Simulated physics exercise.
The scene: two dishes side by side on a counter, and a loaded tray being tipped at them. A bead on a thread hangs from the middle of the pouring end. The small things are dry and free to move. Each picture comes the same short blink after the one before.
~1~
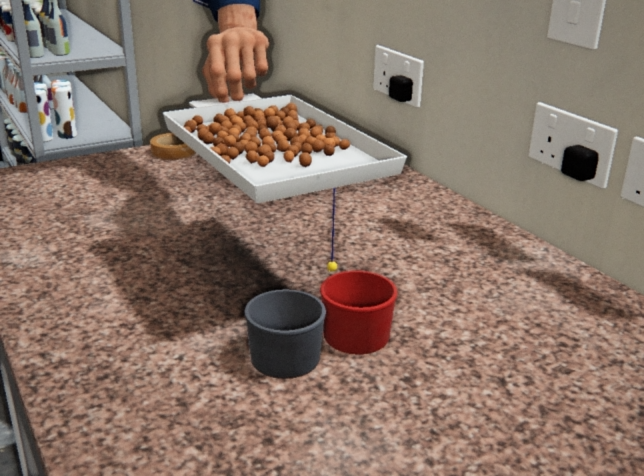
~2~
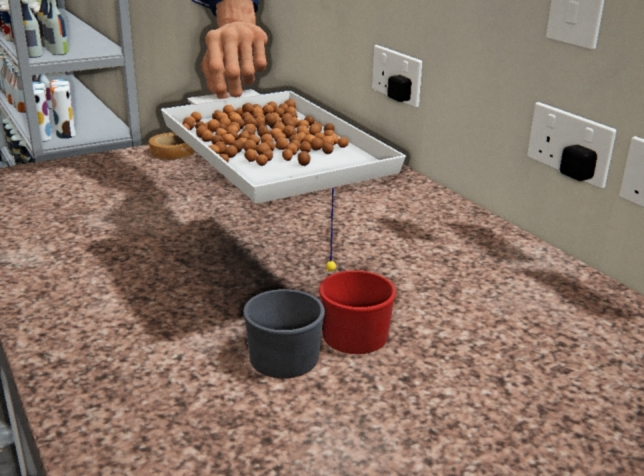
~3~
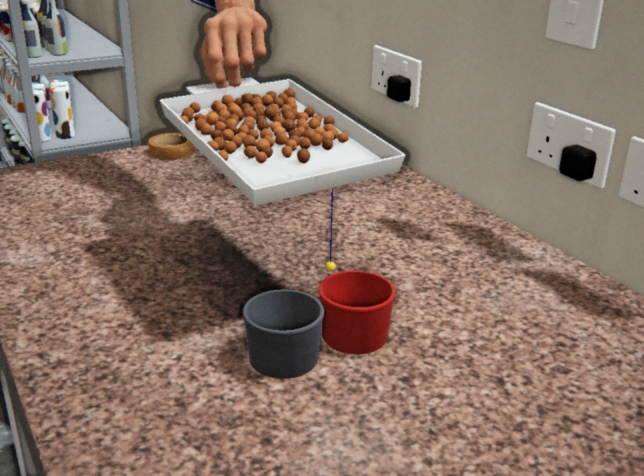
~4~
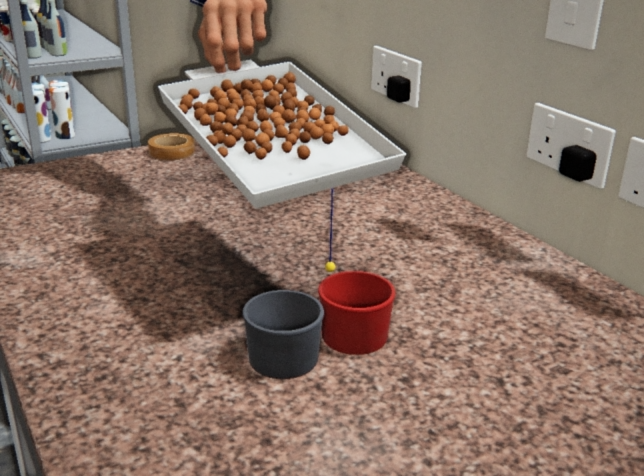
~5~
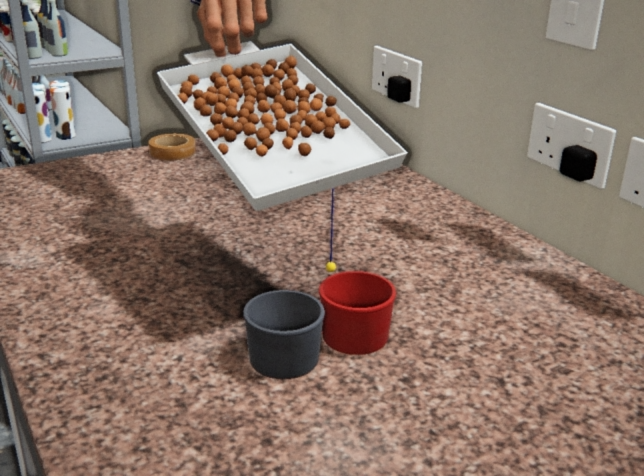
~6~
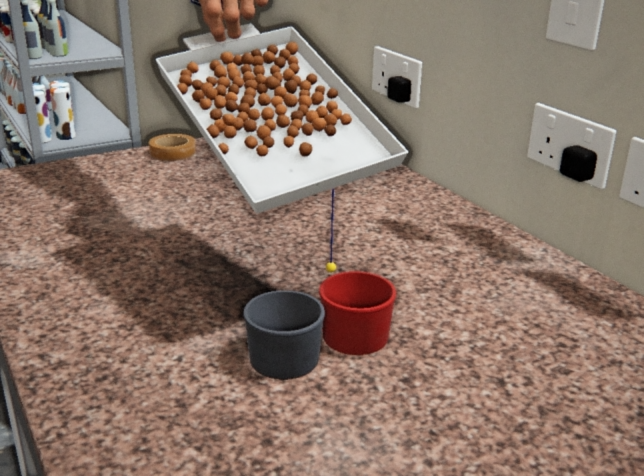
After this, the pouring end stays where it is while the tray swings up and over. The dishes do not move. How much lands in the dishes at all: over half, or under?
In the dishes lies over half of it.
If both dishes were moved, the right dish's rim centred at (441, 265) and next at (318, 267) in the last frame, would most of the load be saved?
One: Below a half. Two: The smaller part.
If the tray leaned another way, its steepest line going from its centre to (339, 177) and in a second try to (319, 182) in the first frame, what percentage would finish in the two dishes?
The first gives 30 %, the second 50 %.
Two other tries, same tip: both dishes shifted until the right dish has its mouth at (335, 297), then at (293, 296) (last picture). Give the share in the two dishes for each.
In turn 80 and 50 in a hundred.
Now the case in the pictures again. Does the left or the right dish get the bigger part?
The winner is the left dish.
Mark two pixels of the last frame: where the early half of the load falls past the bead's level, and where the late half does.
At about (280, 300), then at (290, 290).
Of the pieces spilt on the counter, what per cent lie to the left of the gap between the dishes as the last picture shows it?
Near 50 %.
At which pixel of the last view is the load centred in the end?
At about (287, 344).
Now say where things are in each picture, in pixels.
Corners of the pouring end at (257, 184) and (401, 156), level; middle of the load at (265, 135), hazelnuts; left dish at (303, 349); right dish at (378, 326); bead on its thread at (332, 267), in the first frame.
Corners of the pouring end at (256, 184) and (400, 155), level; middle of the load at (264, 132), in the second frame.
Corners of the pouring end at (256, 187) and (400, 154), tipped barely, lowest at the left corner; middle of the load at (263, 125), in the third frame.
Corners of the pouring end at (256, 191) and (401, 153), tipped a little, lowest at the left corner; middle of the load at (263, 116), in the fourth frame.
Corners of the pouring end at (256, 195) and (402, 152), tipped clearly, lowest at the left corner; middle of the load at (264, 106), in the fifth frame.
Corners of the pouring end at (257, 199) and (403, 151), tipped clearly, lowest at the left corner; middle of the load at (264, 99), about half on the move; left dish at (302, 350); right dish at (377, 326), in the sixth frame.
Soon, tray tipped steeply; most on the tray; a stray few in the left dish; a stray few outside both; about a quarter in the air.
A while on, tray tipped past a quarter turn; about a quarter on the tray; about a third in the left dish; a stray few in the right dish; about a quarter outside both; about a quarter in the air.
Towards the end, tray tipped past a quarter turn; about two thirds in the left dish; a small part in the right dish; about a third outside both.
Finally, tray tipped past a quarter turn; about two thirds in the left dish; a small part in the right dish; about a third outside both.
